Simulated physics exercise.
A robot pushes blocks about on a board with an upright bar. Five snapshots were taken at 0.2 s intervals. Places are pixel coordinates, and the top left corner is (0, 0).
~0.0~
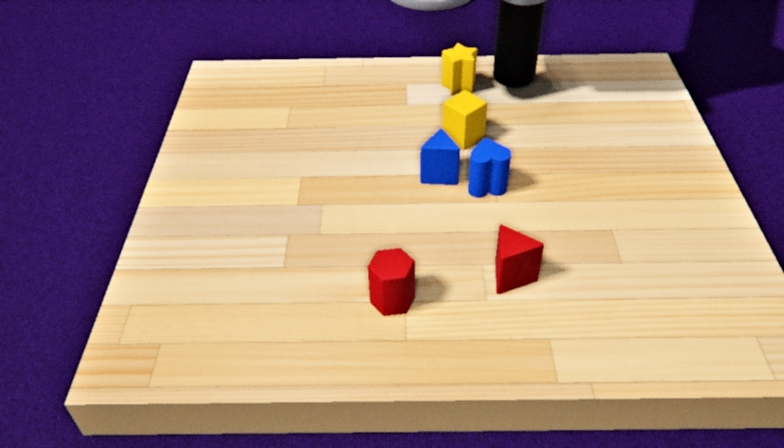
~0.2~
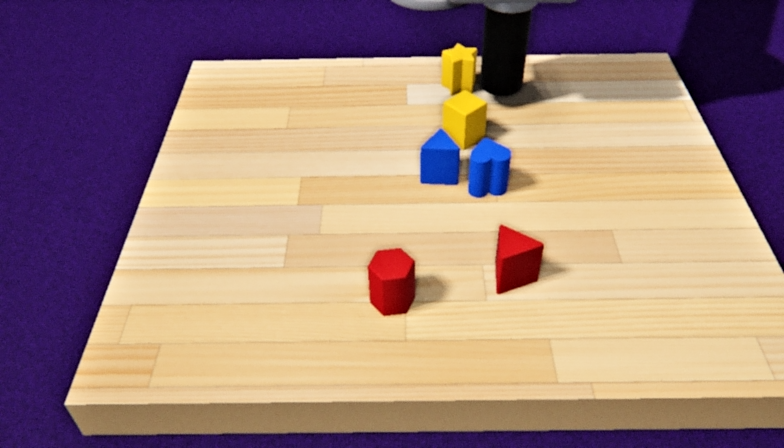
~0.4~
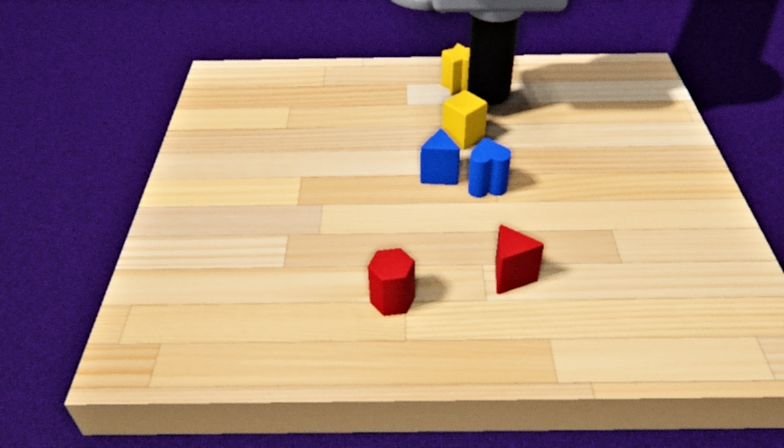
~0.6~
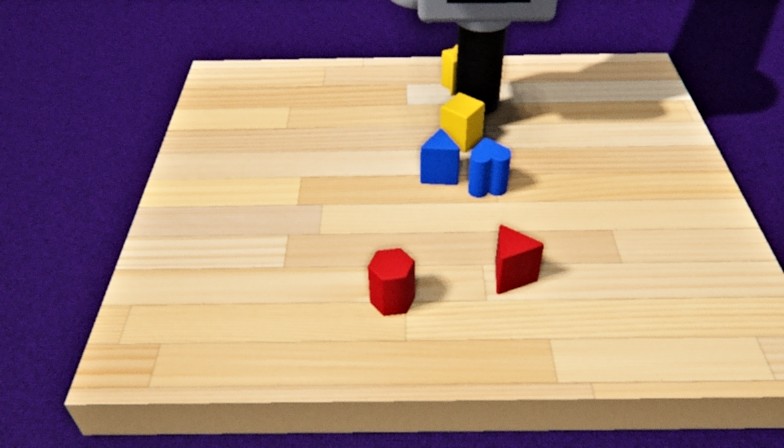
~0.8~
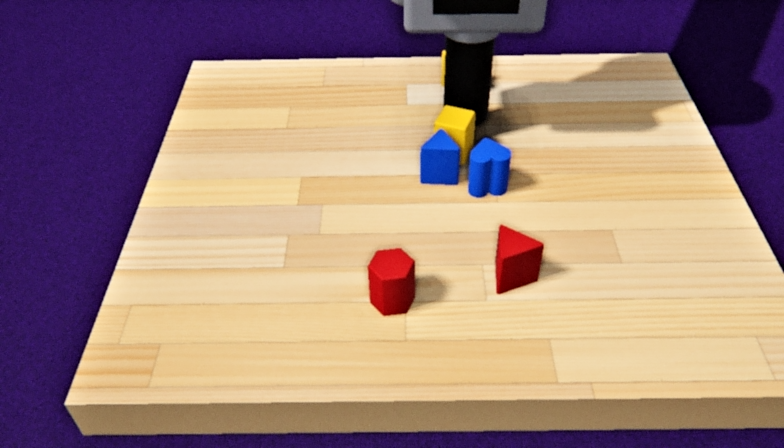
Robot arm with a black upright bar moving down and left past a yellow star block, then nudging a yellow cube slightly.
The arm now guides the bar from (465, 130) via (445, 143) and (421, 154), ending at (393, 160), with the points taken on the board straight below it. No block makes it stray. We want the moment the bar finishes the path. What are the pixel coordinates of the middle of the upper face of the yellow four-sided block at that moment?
Top centre: (408, 148).
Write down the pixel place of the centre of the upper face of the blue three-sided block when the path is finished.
When the path ends, it will be at (430, 163).
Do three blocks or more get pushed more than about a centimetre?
The answer is no.
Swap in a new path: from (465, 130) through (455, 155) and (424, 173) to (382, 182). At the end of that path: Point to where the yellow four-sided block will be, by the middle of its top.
It comes to (398, 171).
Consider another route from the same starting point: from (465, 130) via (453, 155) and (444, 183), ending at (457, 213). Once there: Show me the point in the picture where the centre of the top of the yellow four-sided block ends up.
Roughly at (426, 197).
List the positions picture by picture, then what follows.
Tip of the bar at (514, 78), middles of tops, blue three-sided block at (441, 140), yellow four-sided block at (465, 101), blue heart-shaped block at (490, 151), in the first frame.
Bar at (501, 86), nothing pushed, in the second frame.
Bar at (488, 95), nothing pushed, in the third frame.
Bar at (477, 105), yellow four-sided block at (463, 104), in the fourth frame.
Bar at (465, 116), blue three-sided block at (441, 140), yellow four-sided block at (455, 116), blue heart-shaped block at (490, 151), in the fifth frame.
What follows on the original path. Halfway along, bar at (433, 135); blue three-sided block at (433, 157), turned 55° anticlockwise; yellow four-sided block at (425, 138), turned 15° anticlockwise.
At the end, bar at (392, 146); blue three-sided block at (430, 163), turned 85° anticlockwise; yellow four-sided block at (408, 148), turned 40° anticlockwise; blue heart-shaped block unmoved.
